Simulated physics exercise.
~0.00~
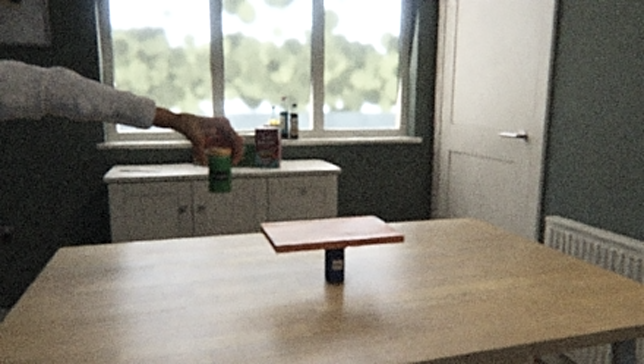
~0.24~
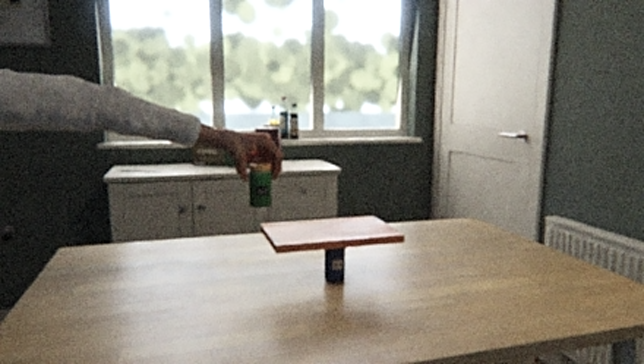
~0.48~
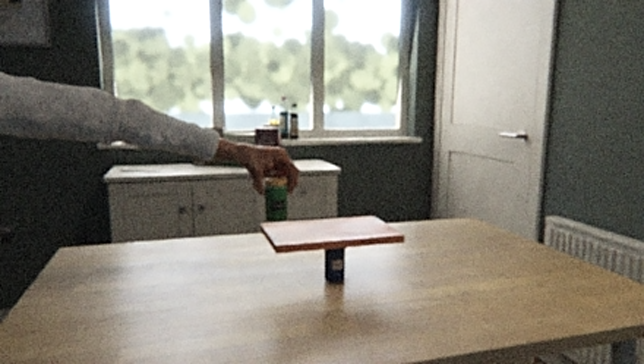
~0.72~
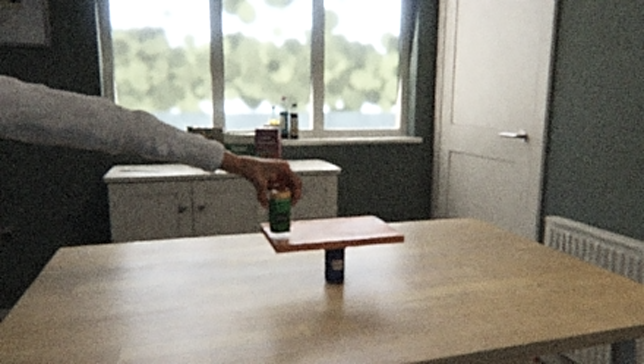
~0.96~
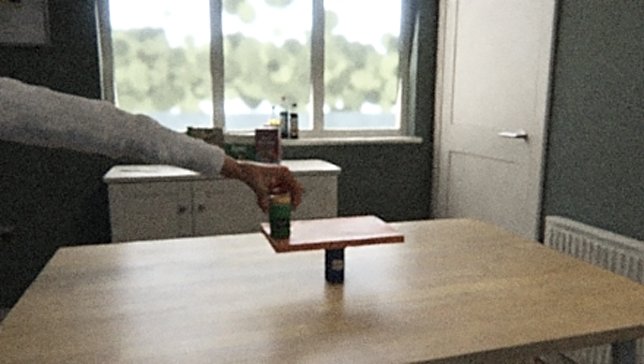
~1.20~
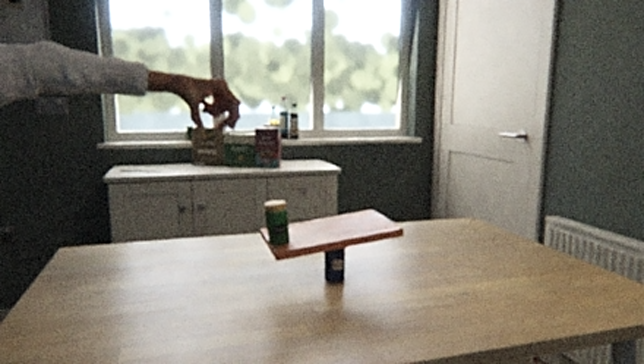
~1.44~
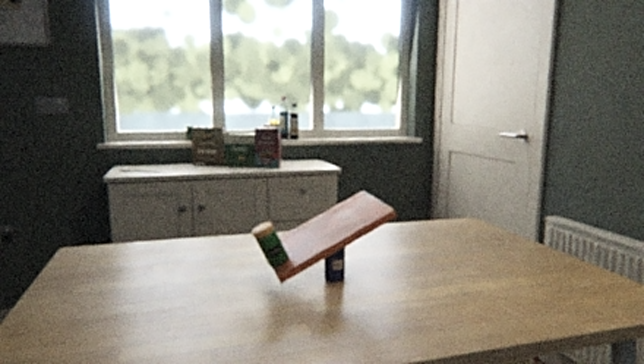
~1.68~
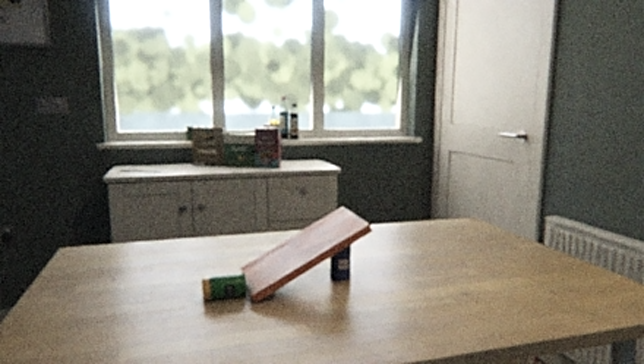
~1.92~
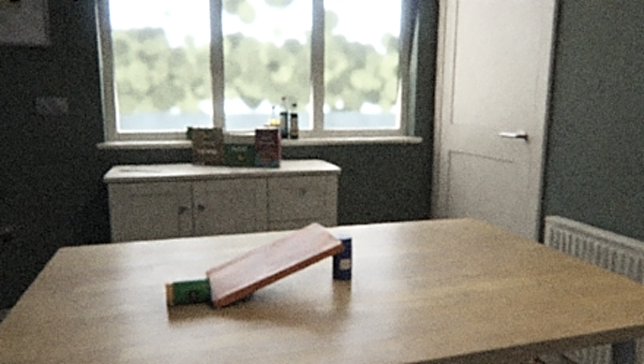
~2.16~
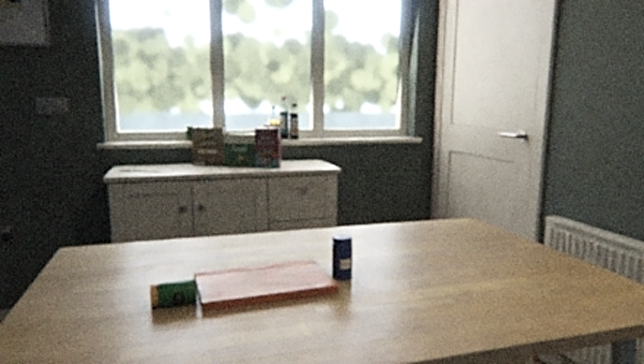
At the start, an orange board lies balanced on a small blue shaker on a wooden table, while a hand reaches in from the left holding a green shaker. The hand moves right and lowers the green shaker upright onto the board's left end. The fingers let go and draw back, and the board begins to tip down to the left. It tilts steeply, and the green shaker leans and topples onto its side. The board slides left off its support and drops flat. Finally, the green shaker and board lie on the table, with the blue shaker still upright.
